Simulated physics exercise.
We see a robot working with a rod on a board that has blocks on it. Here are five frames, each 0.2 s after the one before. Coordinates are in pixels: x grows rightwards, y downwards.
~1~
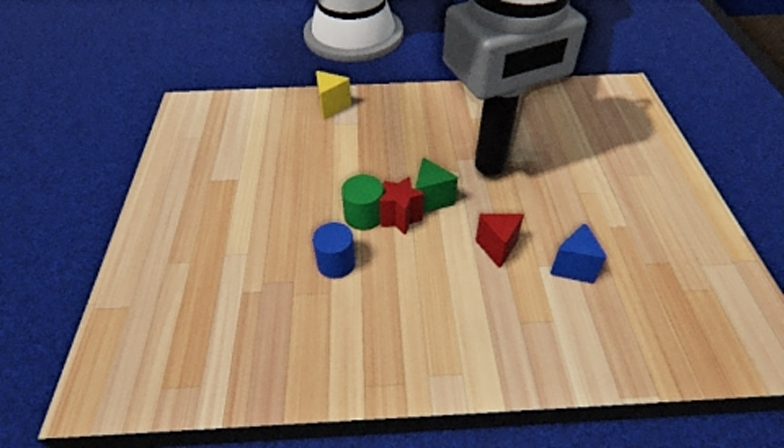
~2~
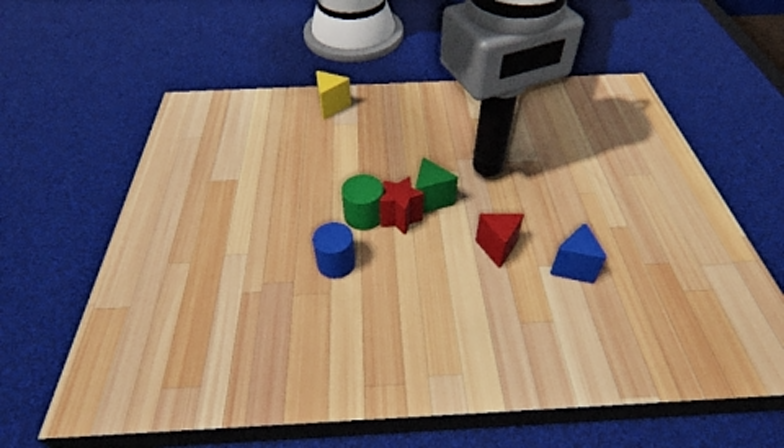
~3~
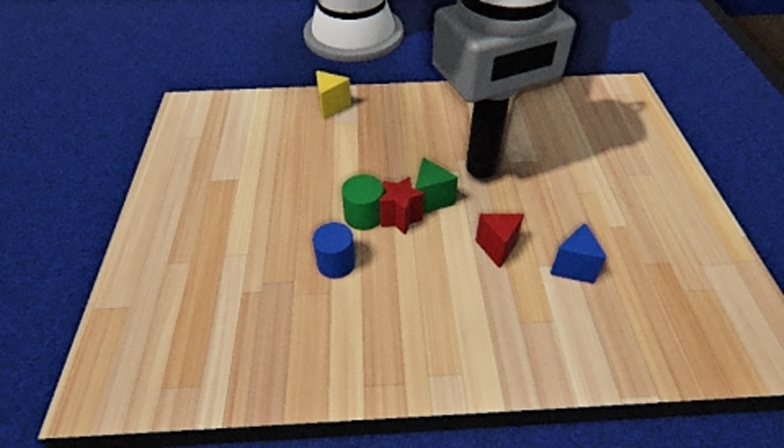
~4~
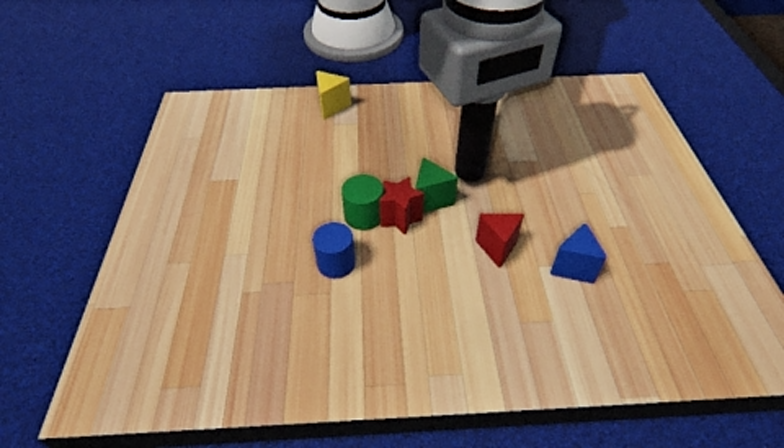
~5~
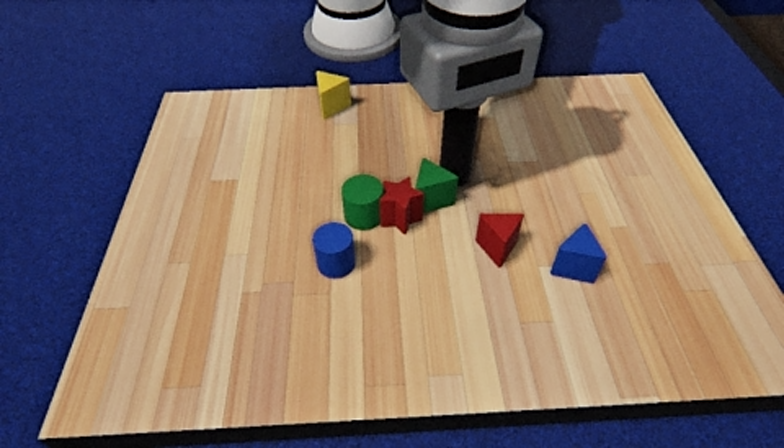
Robot arm's black rod sliding slightly left across a wooden board towards a green triangular block, the coloured blocks staying still.
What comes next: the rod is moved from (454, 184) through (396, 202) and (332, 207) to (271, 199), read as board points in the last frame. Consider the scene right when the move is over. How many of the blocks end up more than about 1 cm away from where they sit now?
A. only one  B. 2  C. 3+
C.
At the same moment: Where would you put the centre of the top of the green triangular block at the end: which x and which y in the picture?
Its top middle will sit at (412, 194).
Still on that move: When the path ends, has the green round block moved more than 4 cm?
Yes, it checks out.
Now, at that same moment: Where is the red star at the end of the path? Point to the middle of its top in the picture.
I think it will end close to (382, 211).
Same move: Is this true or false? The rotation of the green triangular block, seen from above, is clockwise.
The claim does not hold.
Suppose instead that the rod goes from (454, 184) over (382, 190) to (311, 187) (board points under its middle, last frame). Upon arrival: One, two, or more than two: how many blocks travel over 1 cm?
Two will move.
On the path given first. One third of the way, rod (396, 194); green round block (357, 190); red star (382, 211), turned 45° clockwise; green triangular block (412, 195), turned 60° anticlockwise.
Two thirds of the way, rod (330, 200); green round block (310, 206); red star (382, 211), turned 45° clockwise; green triangular block (412, 194), turned 60° anticlockwise.
At the end, rod (269, 192); blue round block in place; green round block (305, 206); red star (382, 211), turned 45° clockwise; green triangular block (412, 194), turned 60° anticlockwise.
